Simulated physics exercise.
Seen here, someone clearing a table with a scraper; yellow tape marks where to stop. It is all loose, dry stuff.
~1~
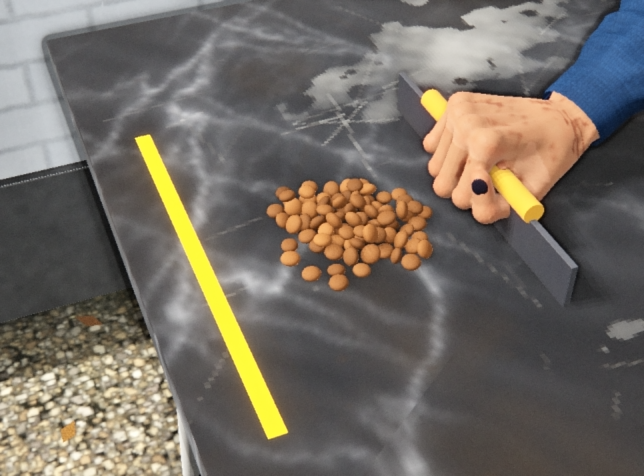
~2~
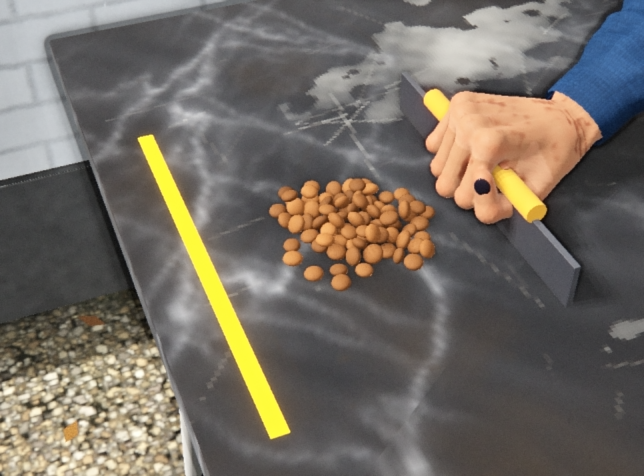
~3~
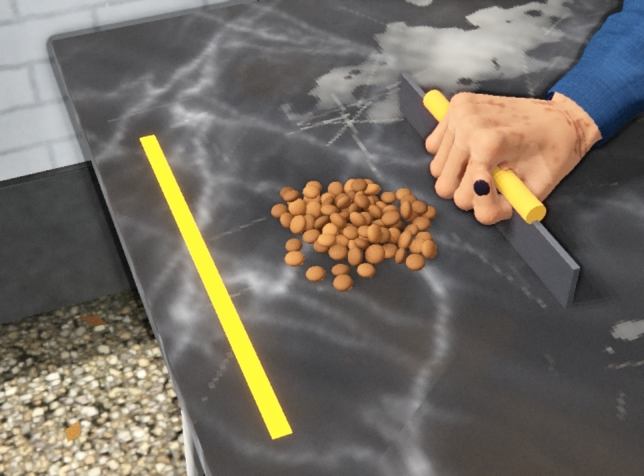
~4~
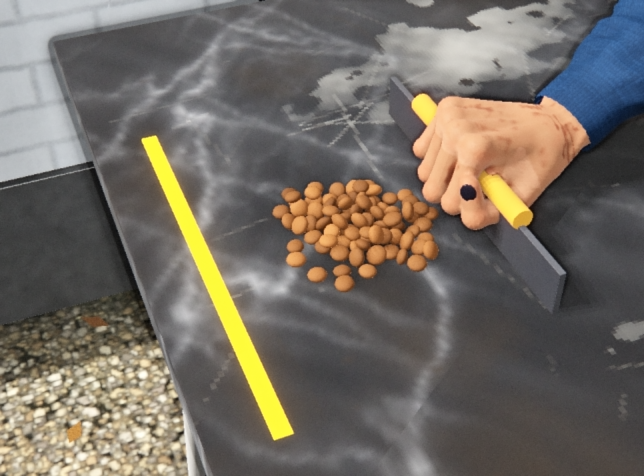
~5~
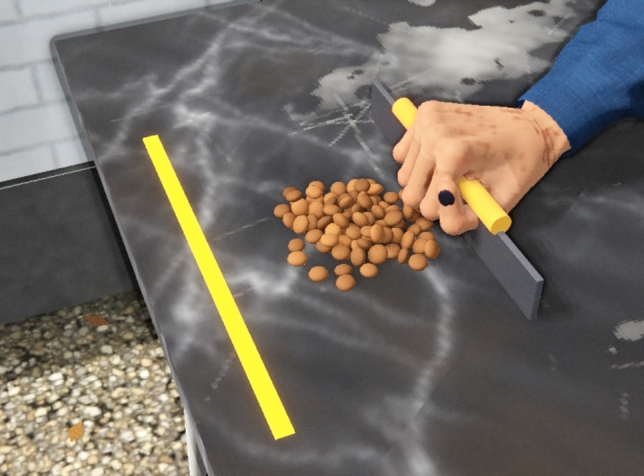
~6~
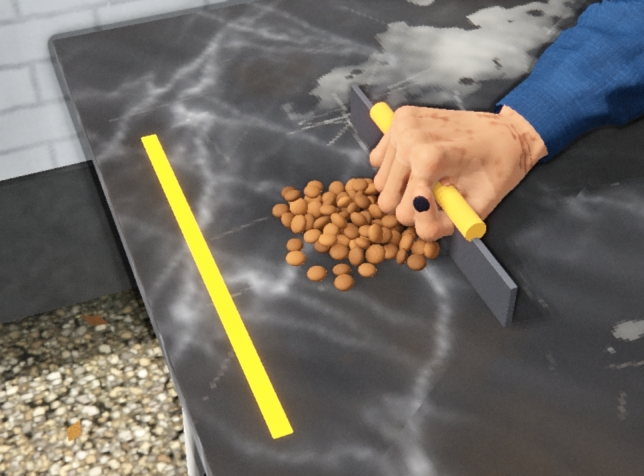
A hand slides a scraper left across a dark table to a heap of brown kibble.
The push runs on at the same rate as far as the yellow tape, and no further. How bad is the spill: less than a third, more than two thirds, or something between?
The floor gets between a third and two thirds.
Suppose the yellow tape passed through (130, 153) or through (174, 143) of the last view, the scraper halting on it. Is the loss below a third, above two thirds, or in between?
One: Above two thirds. Two: Under a third.
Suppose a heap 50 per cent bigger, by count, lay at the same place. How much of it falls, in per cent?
It comes to 60 per cent or so.
Just after the last frame, scraper still moving, near (307, 203); heap all on the table, its front near (222, 276).
A moment on, scraper stopped at the yellow tape; heap roughly a quarter over the edge.
Further on, scraper stopped at the yellow tape; heap roughly half over the edge.
When it is over, scraper stopped at the yellow tape; heap roughly half over the edge.
